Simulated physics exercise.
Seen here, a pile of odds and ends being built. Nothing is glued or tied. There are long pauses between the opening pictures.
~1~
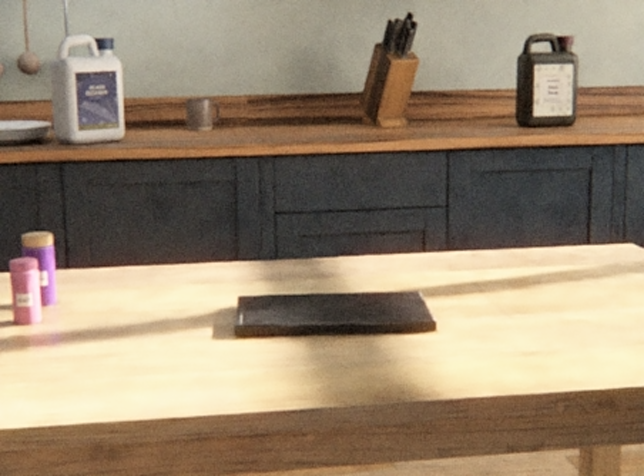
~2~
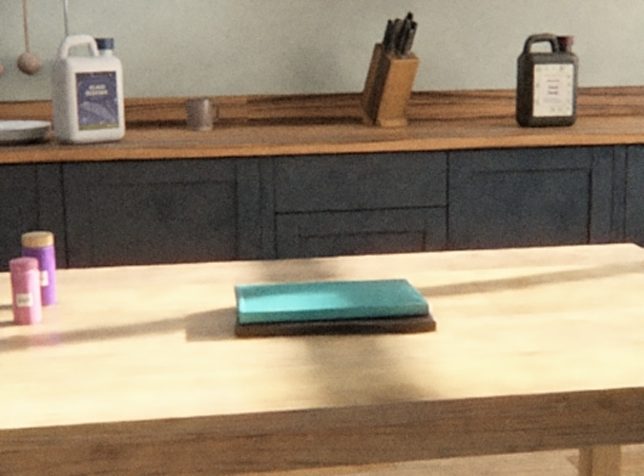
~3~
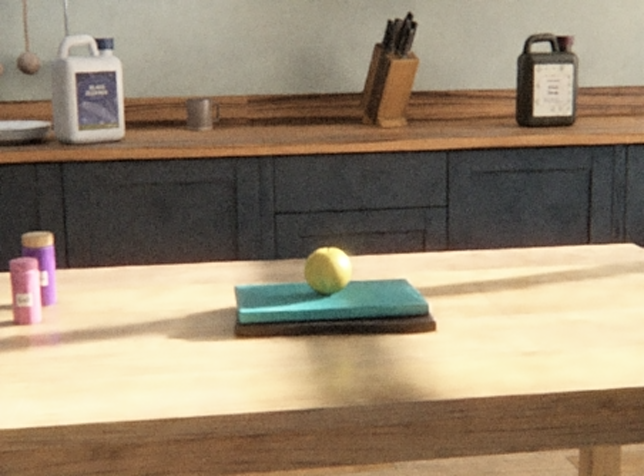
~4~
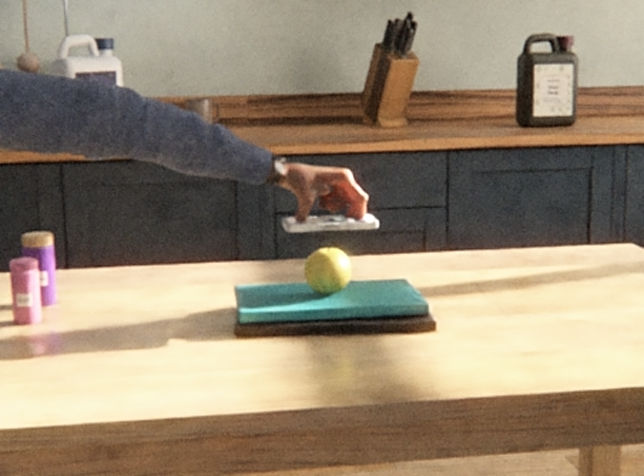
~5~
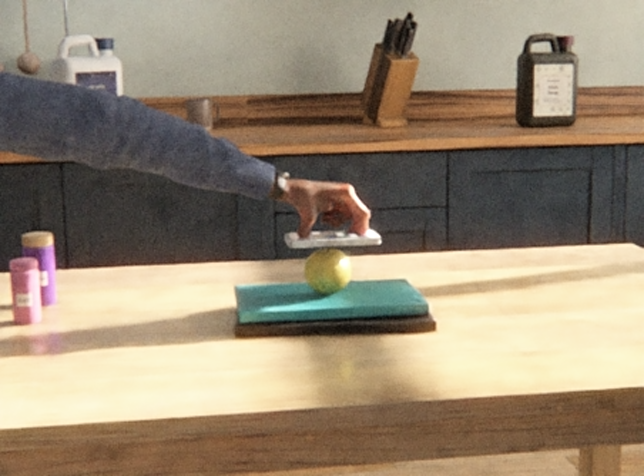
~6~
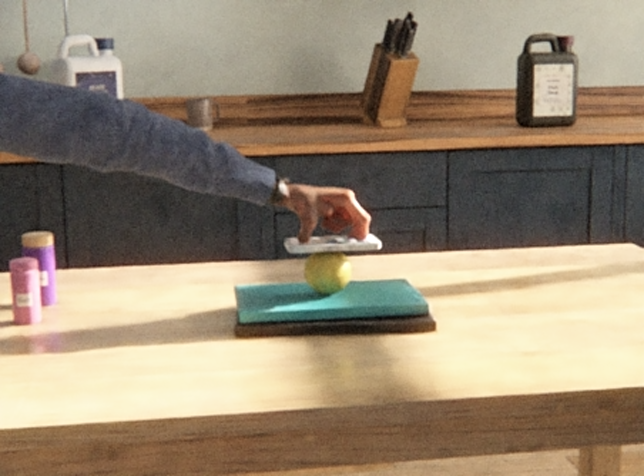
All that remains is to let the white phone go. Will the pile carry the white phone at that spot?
Outcome: The pile loses its balance.
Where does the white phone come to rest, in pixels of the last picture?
At about (377, 266).
Then, 0.40 s on from there, white phone turned 31° from how it was put near (350, 250).
Then, 0.70 s on from there, white phone now fallen.
Then, 2.00 s on from there, nothing new.
In the end, fallen, white phone; the other 5 unmoved. At the end, from the last picture's camera, white phone near (378, 266). The pile comes apart.
